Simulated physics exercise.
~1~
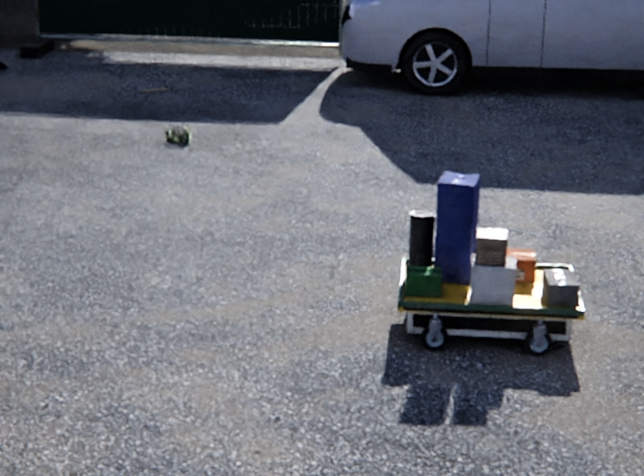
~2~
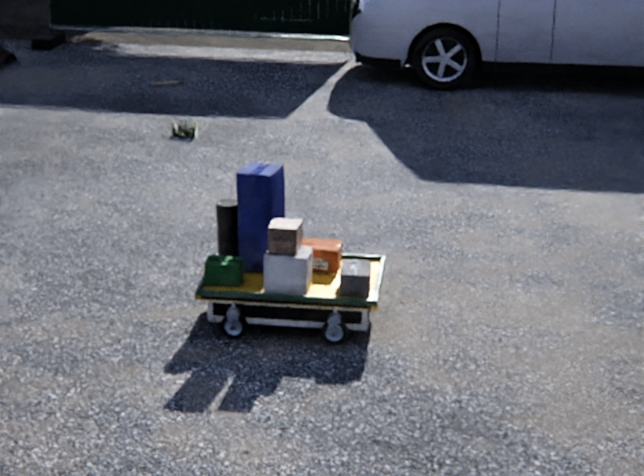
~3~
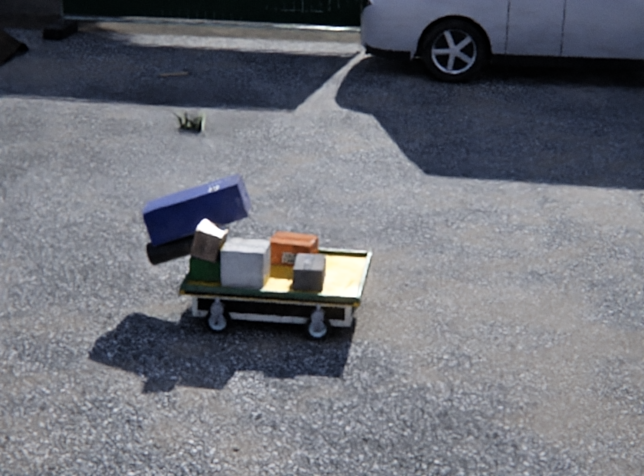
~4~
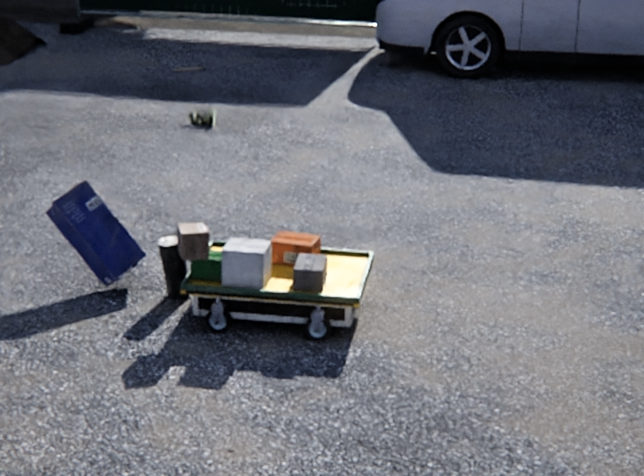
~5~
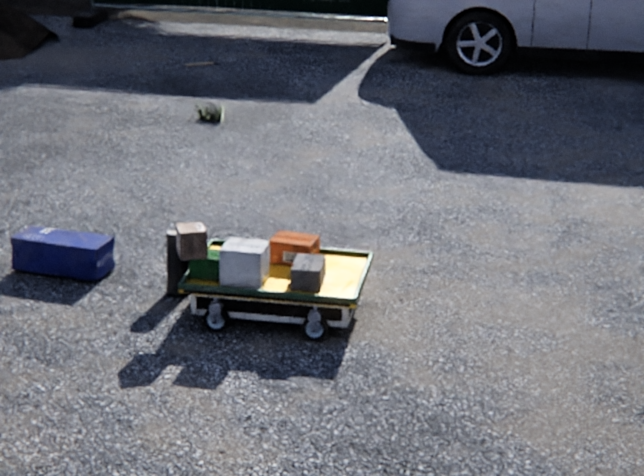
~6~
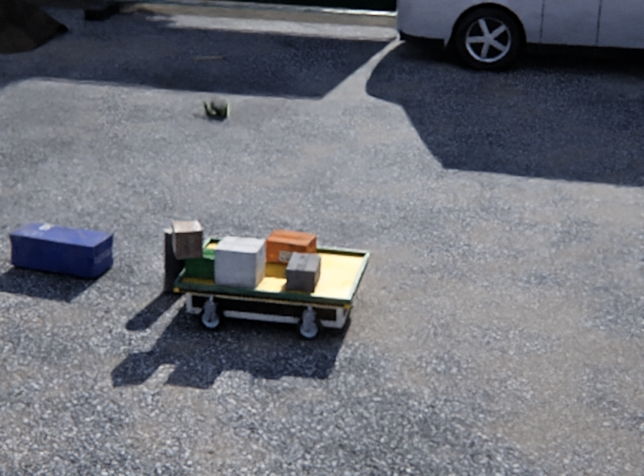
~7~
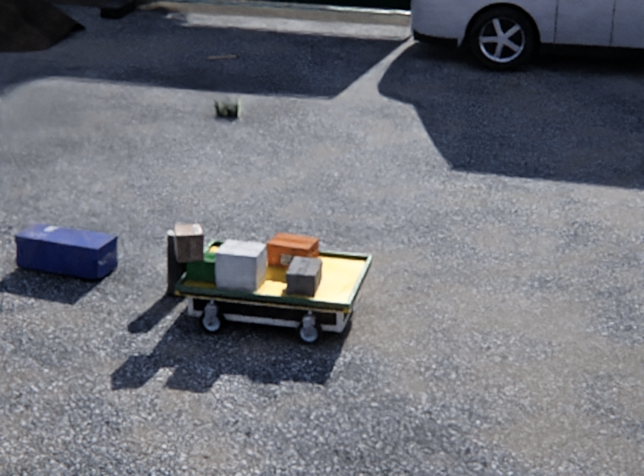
A flat cart loaded with boxes rolled left across the tarmac and stopped, and the tall blue box toppled off its left end, followed by the black canister, leaving the brown box tipped over among the parcels still aboard.
